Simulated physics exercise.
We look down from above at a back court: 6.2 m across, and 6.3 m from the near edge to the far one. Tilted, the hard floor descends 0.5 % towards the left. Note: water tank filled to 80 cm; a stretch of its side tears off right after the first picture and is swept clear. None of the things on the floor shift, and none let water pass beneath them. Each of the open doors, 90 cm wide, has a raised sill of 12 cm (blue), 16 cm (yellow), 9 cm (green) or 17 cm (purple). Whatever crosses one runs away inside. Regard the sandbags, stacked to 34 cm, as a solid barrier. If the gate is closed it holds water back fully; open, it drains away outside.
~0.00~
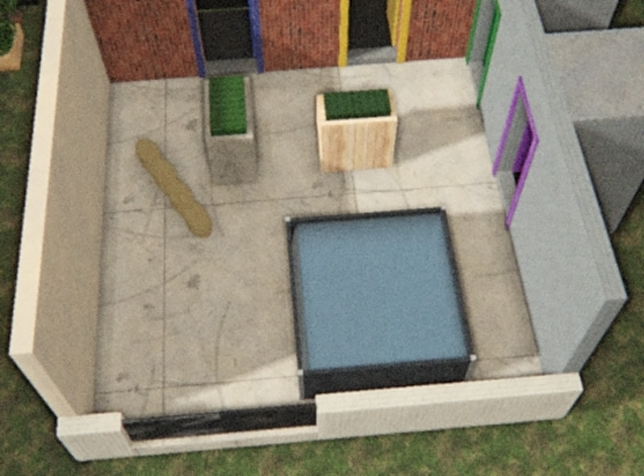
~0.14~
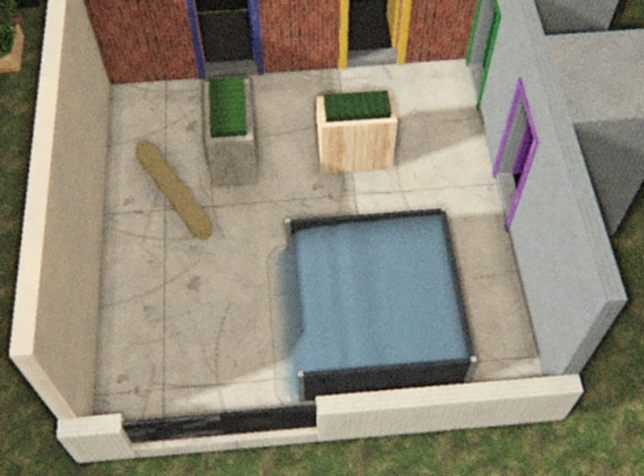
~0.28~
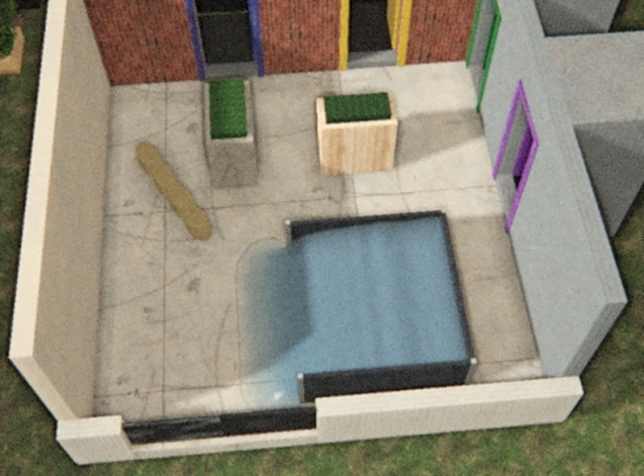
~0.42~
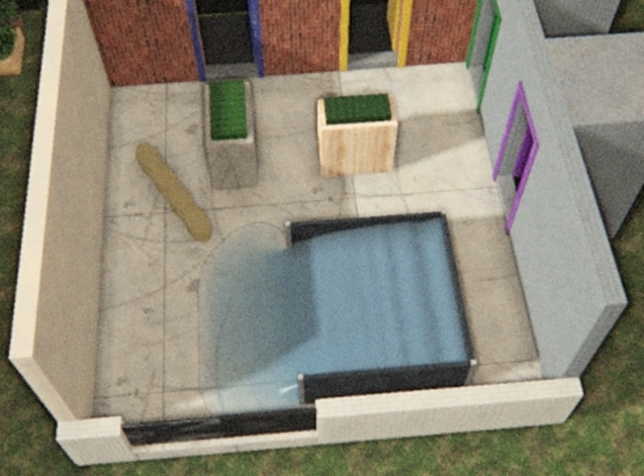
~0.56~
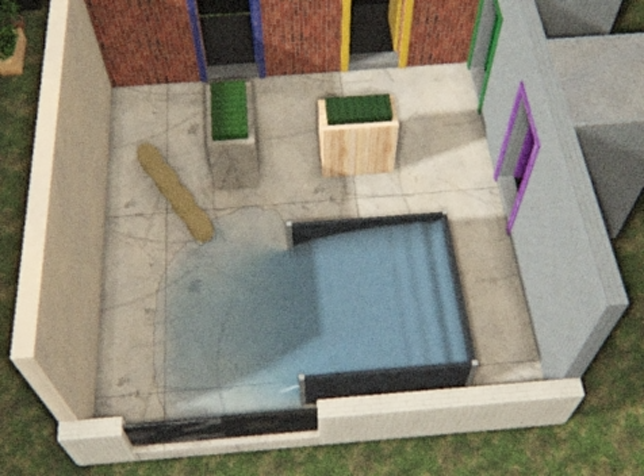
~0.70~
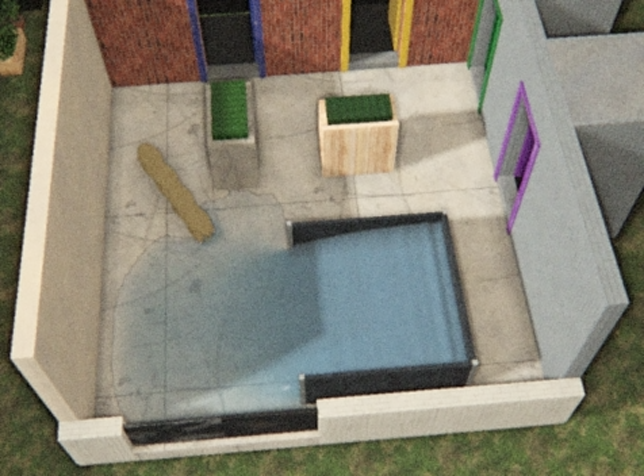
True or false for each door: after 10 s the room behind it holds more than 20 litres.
Blue door: False; yellow door: False; green door: True; purple door: False.
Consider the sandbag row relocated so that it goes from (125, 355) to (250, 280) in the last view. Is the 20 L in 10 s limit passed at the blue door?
Blue: Exceeded.
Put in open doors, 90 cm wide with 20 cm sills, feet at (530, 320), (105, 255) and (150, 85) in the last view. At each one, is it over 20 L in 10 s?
Per doorway, in order: Insufficient / sufficient / sufficient.
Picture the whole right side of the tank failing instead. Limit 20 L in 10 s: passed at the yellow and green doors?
Yellow door surpasses it, green door surpasses it.
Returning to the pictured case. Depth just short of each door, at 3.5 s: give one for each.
Blue 9 cm, yellow 0 cm, green 0 cm, purple 0 cm.
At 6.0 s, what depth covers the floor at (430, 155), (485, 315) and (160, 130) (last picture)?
Spot by spot: Some 2, 2, then 10 cm.
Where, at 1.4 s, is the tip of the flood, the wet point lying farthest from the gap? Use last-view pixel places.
(164, 149).
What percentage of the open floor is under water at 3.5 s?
Wet share: About 50 %.
After 1.4 s water covers 35 % of the floor and is deepest (60 cm) near (95, 426); blue door not reached, yellow door not reached, green door not reached, purple door not reached.
After 2.2 s water covers 45 % of the floor and is deepest (56 cm) near (94, 439); blue door not reached, yellow door not reached, green door not reached, purple door not reached.
After 3.5 s water covers 50 % of the floor and is deepest (52 cm) near (107, 198); blue door 9 cm at the sill, 0 L in, yellow door not reached, green door not reached, purple door not reached.
After 6.0 s water covers 90 % of the floor and is deepest (23 cm) near (112, 103); blue door 9 cm at the sill, 1 L in, yellow door 6 cm at the sill, 0 L in, green door 22 cm at the sill, 29 L in, purple door 8 cm at the sill, 0 L in.
After 10.0 s water covers 95 % of the floor and is deepest (22 cm) near (476, 405); blue door 9 cm at the sill, 1 L in, yellow door 6 cm at the sill, 0 L in, green door 12 cm at the sill, 192 L in, purple door 10 cm at the sill, 0 L in.
